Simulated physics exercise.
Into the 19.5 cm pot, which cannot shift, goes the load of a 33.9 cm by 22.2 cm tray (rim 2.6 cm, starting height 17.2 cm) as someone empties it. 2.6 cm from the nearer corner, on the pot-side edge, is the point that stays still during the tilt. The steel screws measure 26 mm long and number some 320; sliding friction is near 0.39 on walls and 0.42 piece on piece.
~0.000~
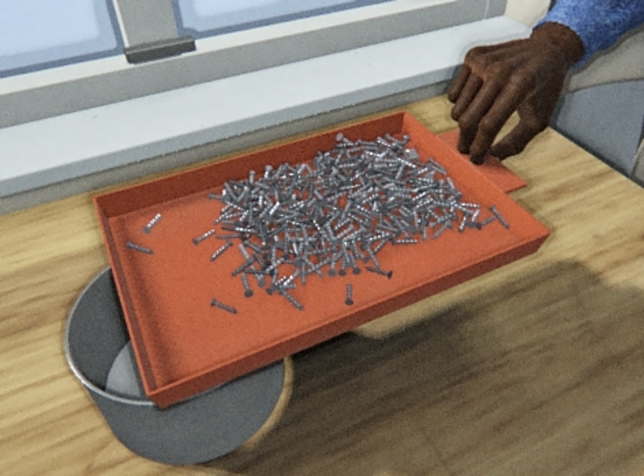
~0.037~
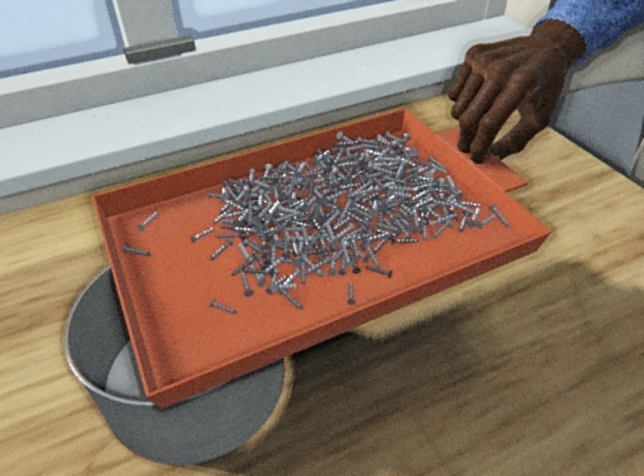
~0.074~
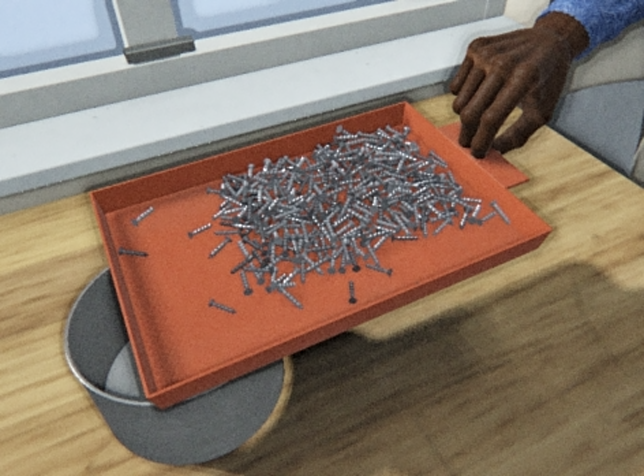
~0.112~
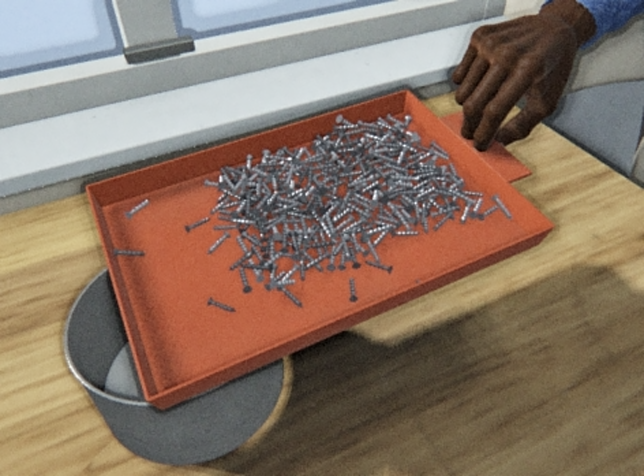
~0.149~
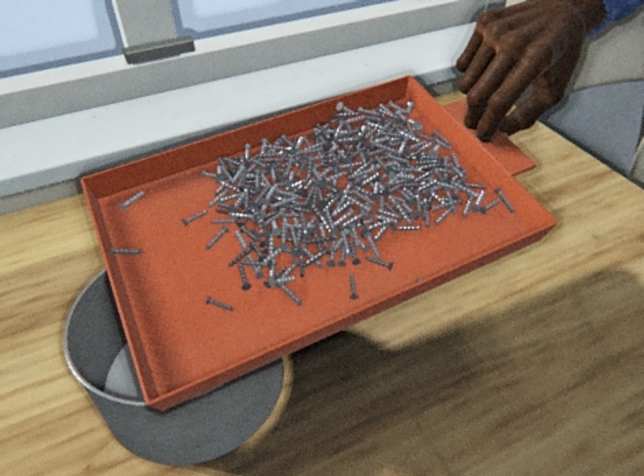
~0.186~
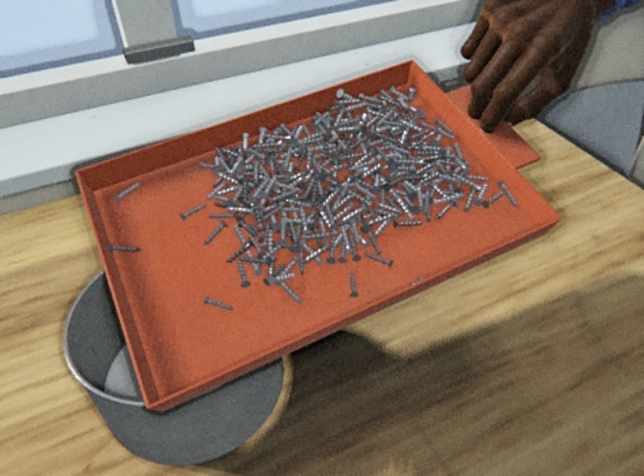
A red tray heaped with steel screws tilts gradually as a hand at its right end raises that side, its left edge staying over a grey pot on a wooden table while the screws stay heaped together.
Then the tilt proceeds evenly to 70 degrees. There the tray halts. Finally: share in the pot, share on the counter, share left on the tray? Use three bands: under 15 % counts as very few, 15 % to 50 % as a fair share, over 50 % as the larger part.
Pot: Very few; counter: The larger part; tray: A fair share.
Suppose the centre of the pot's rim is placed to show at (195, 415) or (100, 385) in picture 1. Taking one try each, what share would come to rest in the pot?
35 % and 0 %.
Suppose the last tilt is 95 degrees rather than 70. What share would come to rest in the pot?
That would be around 0 percent.
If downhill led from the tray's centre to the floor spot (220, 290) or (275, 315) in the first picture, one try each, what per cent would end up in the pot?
Roughly 5 % for the first direction, roughly 0 % for the second.
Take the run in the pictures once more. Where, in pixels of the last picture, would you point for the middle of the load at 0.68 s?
Near (330, 302).
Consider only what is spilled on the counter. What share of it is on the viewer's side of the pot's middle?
Estimate: Close to 100 per cent of the pieces.
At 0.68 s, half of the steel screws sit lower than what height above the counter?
Roughly 24 cm.
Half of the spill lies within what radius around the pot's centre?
Roughly 24 centimetres.
Then, at 0.48 s, tilt 41 degrees; the tray holds 100 %, the pot 0 %.
Then, at 0.68 s, tilt 60 degrees; the tray holds 100 %, the pot 0 %.
After 1.00 s, tilt 70 degrees; the tray holds 40 %, the pot 0 %.
At rest (2.0 s), pot 0 %, counter 65 %, tray 35 %.
